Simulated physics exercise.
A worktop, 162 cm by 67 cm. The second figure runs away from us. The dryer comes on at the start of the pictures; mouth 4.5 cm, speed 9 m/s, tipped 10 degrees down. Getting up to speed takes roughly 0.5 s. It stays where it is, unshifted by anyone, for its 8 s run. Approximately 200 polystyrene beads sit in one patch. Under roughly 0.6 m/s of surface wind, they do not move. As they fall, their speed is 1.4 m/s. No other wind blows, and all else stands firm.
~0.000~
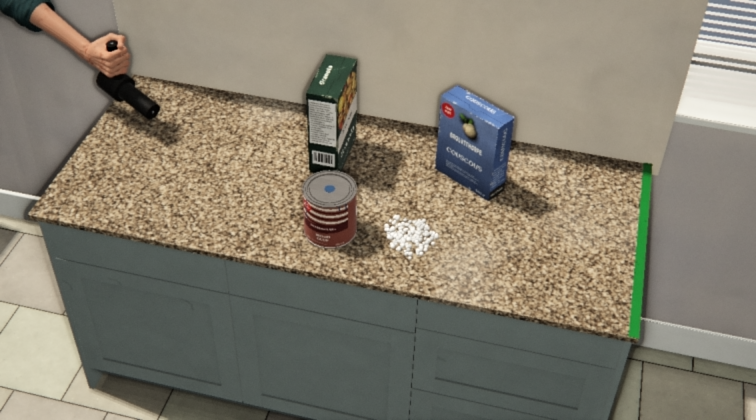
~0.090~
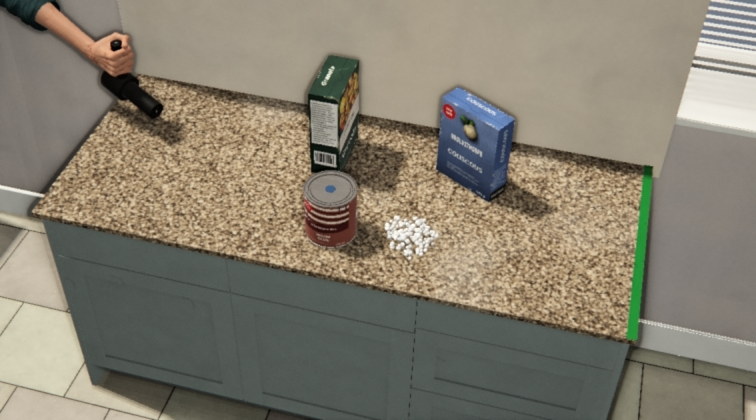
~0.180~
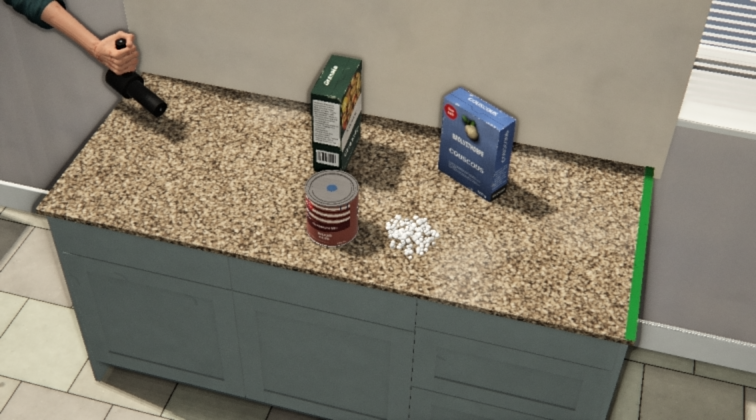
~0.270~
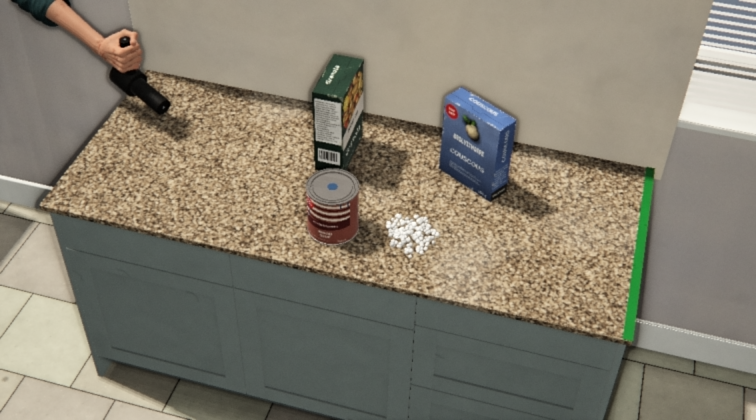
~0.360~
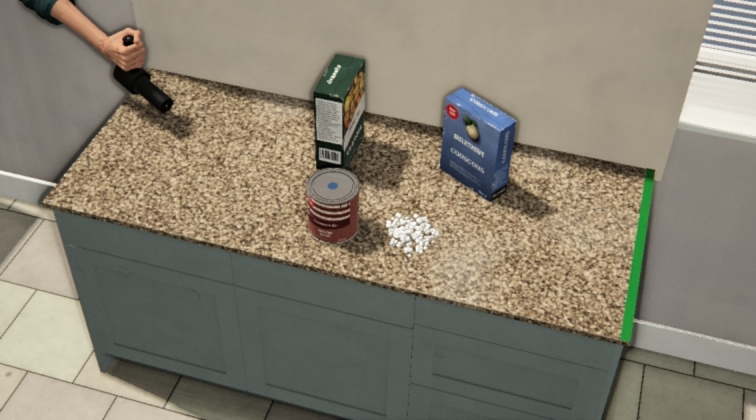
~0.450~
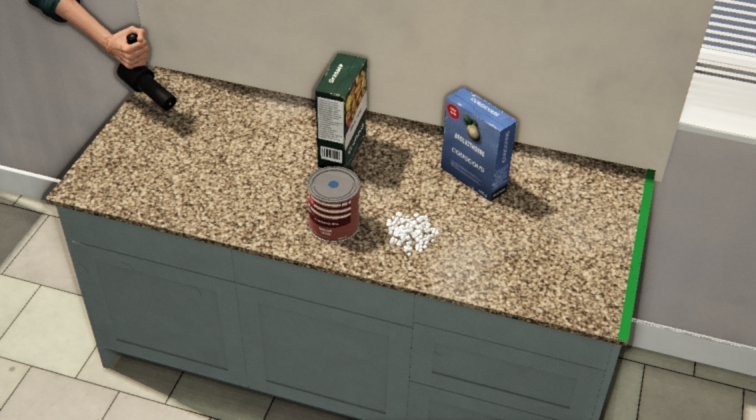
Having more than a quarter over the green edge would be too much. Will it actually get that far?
Odds are the amount swept past that edge ends up above a quarter.
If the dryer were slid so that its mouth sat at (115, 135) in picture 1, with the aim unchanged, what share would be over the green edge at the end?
Then about 0 %.
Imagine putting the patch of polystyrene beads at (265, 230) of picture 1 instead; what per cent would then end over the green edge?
0 %.
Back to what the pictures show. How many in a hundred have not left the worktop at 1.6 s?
Estimated share: Close to 100 percent.
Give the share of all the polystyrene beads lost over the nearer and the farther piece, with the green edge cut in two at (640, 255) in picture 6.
70 % nearer; 0 % farther.
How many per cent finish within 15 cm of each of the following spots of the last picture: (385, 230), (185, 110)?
First spot about 30 %, second about 0 %.
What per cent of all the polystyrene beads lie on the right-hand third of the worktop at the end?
I'd put it at about 5 percent.
After 1.6 s, 100 % are on the move or not yet settled, 4 % are over the green edge; the middle of those still in play is near (414, 235).
After 2.6 s, 86 % are on the move or not yet settled, 14 % are over the green edge; the middle of those still in play is near (413, 234).
After 4.4 s, 60 % are on the move or not yet settled, 39 % are over the green edge; the middle of those still in play is near (412, 234).
After 8.0 s, at the end, 66 % are over the green edge; the middle of those still in play is near (408, 237).
